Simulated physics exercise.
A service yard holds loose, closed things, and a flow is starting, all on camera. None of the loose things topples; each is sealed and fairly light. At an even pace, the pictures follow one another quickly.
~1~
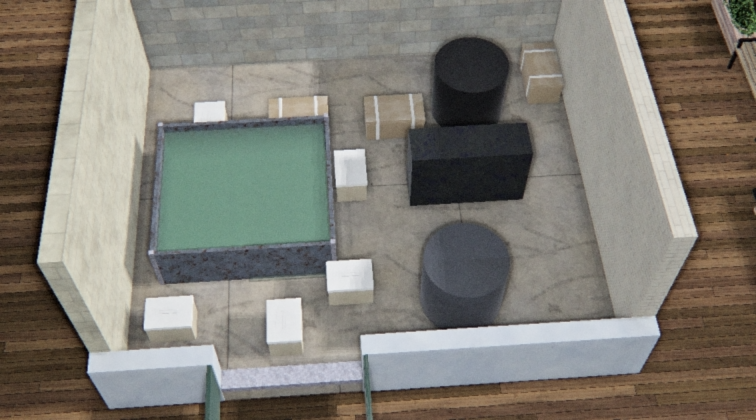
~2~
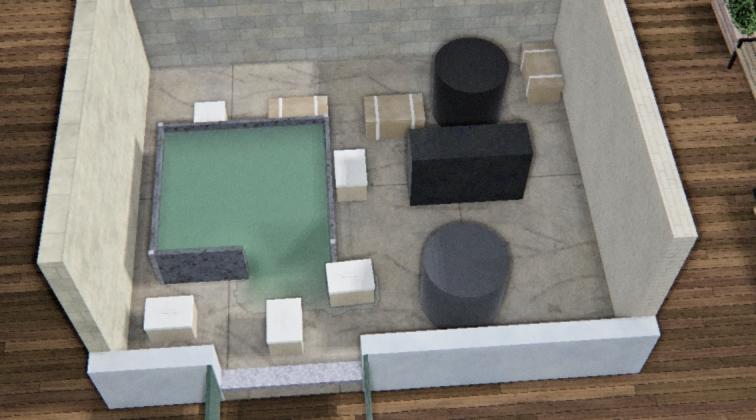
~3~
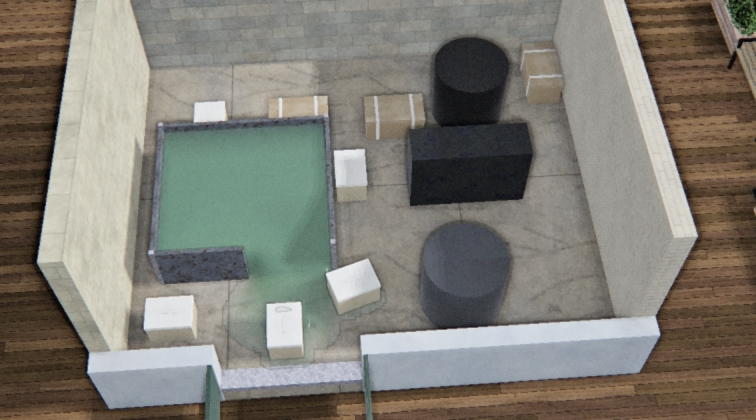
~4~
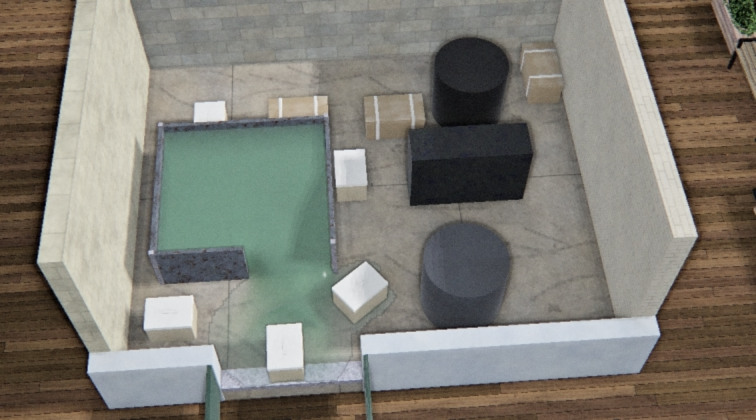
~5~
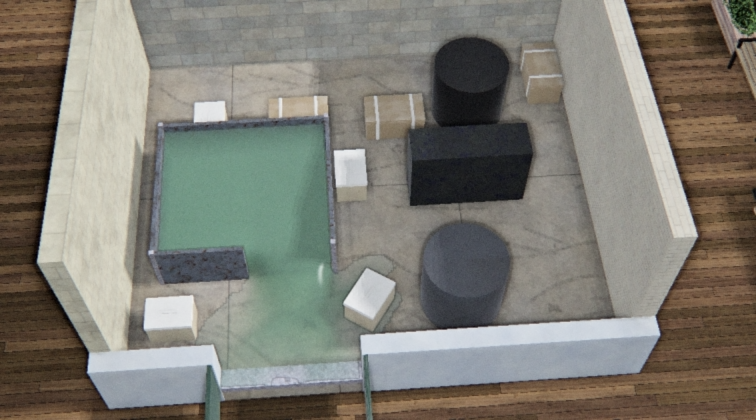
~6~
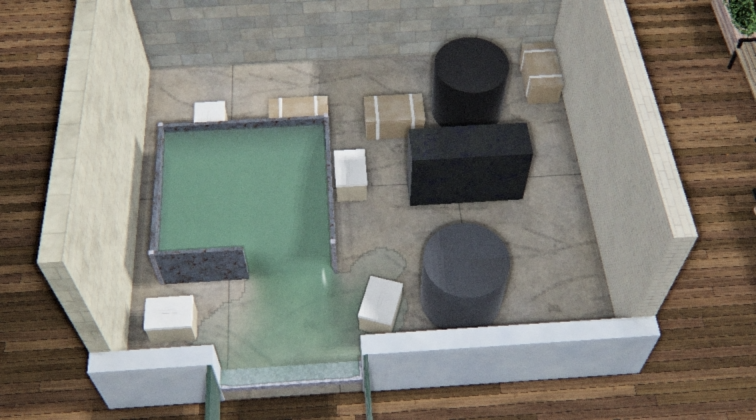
A walled yard held a tank of green water, and when part of its front wall vanished, the water spread out, pushing one white box out through the front gap and turning another rightward.
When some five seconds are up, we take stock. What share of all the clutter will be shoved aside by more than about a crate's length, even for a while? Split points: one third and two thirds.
The things swept well aside make up a smaller part than a third.
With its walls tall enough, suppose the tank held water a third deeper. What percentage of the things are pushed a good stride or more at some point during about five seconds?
About 20 in every hundred loose things.
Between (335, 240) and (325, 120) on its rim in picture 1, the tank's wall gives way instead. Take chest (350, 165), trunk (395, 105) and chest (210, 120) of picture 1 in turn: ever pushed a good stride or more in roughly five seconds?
In turn: Swept aside, shifted that much, under that.
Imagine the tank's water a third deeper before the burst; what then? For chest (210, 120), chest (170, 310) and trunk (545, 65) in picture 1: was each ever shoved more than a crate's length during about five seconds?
First: Falls short; second: Falls short; third: Falls short.
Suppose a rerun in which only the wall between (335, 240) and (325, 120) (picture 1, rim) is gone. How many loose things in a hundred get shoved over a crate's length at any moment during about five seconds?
Estimate: Close to 50 per cent.
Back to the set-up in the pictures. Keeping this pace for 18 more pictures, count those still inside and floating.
1.
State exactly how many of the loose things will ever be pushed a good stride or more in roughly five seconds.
So the number is 2.
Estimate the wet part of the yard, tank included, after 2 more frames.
I reckon around 25 per cent.
A moment on, 2 of 8 are well off their spots; 0 afloat.
Next, 2 of 8 are well off their spots; 1 afloat.
Later, 2 of 8 are well off their spots; 1 afloat.
In the end, 2 of 8 are well off their spots, and 2 have been at some point; 1 afloat.
